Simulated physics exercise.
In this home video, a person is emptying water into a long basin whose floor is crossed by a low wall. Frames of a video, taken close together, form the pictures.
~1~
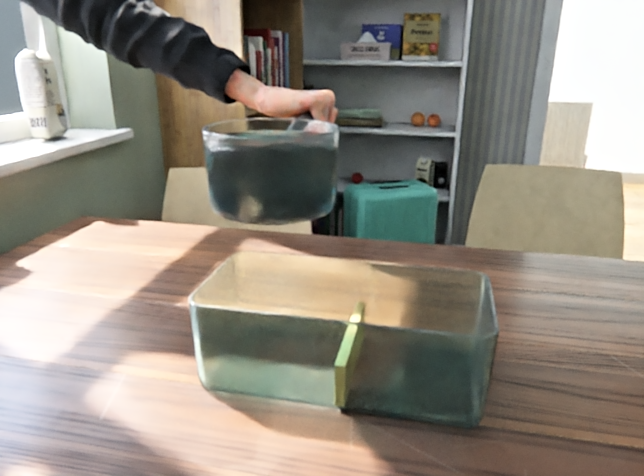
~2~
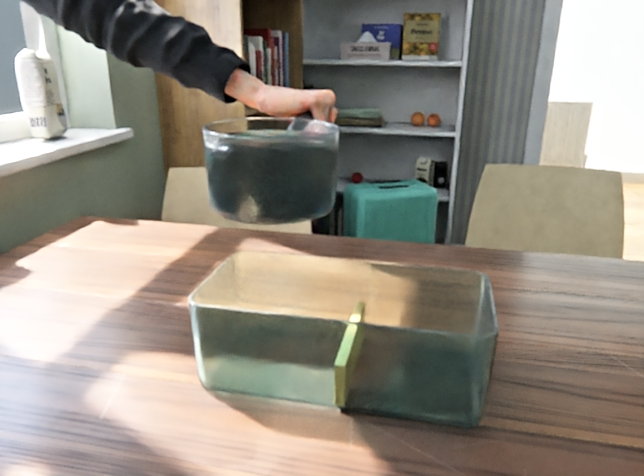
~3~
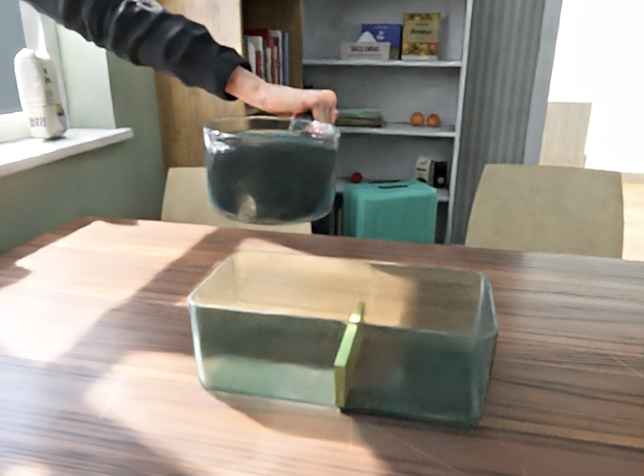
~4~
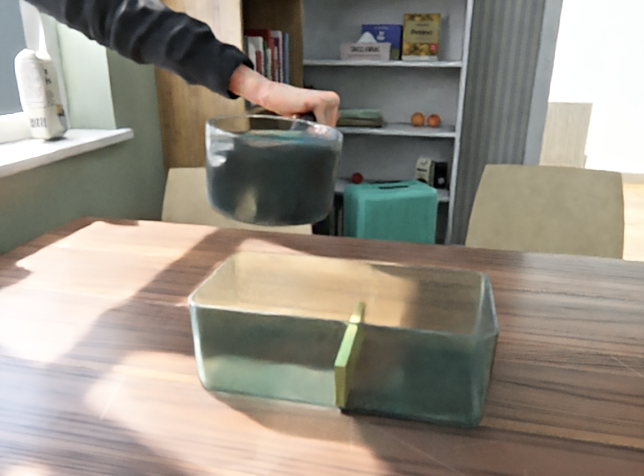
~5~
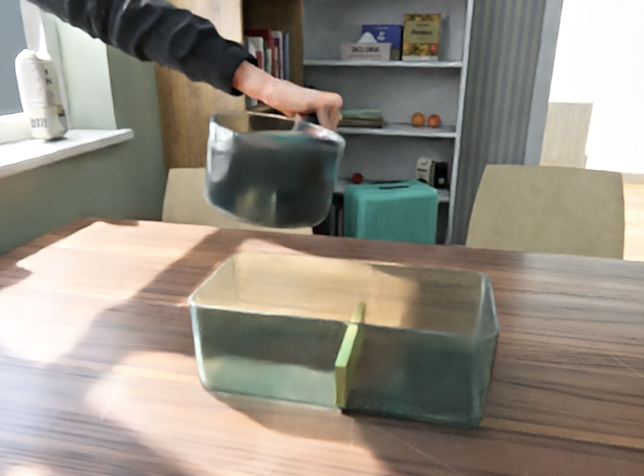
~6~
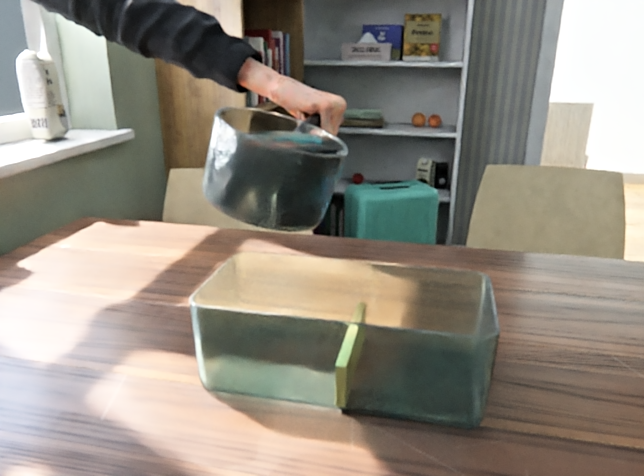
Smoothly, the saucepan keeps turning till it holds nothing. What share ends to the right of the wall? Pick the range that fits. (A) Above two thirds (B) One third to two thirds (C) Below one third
Answer: A.
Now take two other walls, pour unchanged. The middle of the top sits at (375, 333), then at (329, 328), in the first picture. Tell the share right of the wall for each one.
About 65 per cent, then about 95 per cent.
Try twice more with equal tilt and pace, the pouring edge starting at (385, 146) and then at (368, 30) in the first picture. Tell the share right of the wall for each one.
First try: 95 percent; second try: 80 percent.
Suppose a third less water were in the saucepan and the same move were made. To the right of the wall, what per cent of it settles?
Close to 85 per cent.
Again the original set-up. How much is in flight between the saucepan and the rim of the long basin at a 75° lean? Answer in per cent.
Estimated: 30 per cent or thereabouts.
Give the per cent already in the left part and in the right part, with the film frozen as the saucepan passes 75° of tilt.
The left part holds 0 percent and the right part 10 percent.
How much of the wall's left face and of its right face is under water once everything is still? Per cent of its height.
Left part: 10 per cent; right part: 80.
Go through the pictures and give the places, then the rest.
In the first frame, it leans 0°; its right rim is at (337, 132); the water meets the walls at (214, 137) and (336, 142); the long basin's rim runs from (214, 275) to (492, 303); the wall's top is at (352, 331).
In the second frame, it leans 1°; its right rim is at (337, 133); the water meets the walls at (214, 137) and (335, 143).
In the third frame, it leans 3°; its right rim is at (338, 135); the water meets the walls at (215, 136) and (337, 144).
In the fourth frame, it leans 6°; its right rim is at (340, 140); the water meets the walls at (217, 137) and (338, 145).
In the fifth frame, it leans 11°; its right rim is at (343, 146); the water meets the walls at (218, 137) and (341, 146).
In the sixth frame, it leans 17°; its right rim is at (345, 154); the water meets the walls at (220, 139) and (345, 148).
A moment on, the saucepan is tipped on its side and 57 per cent is still to pour, 0 is left of the wall and 12 right of it.
Next, the saucepan is tipped right over and 13 per cent is still to pour, 3 is left of the wall and 74 right of it.
Then the saucepan is tipped right over and 2 per cent is still to pour, 9 is left of the wall and 86 right of it.
Later the saucepan is tipped right over and 0 per cent is still to pour, 10 is left of the wall and 89 right of it.
Finally, 10 per cent lies left of the wall, 89 right of it and 1 outside.
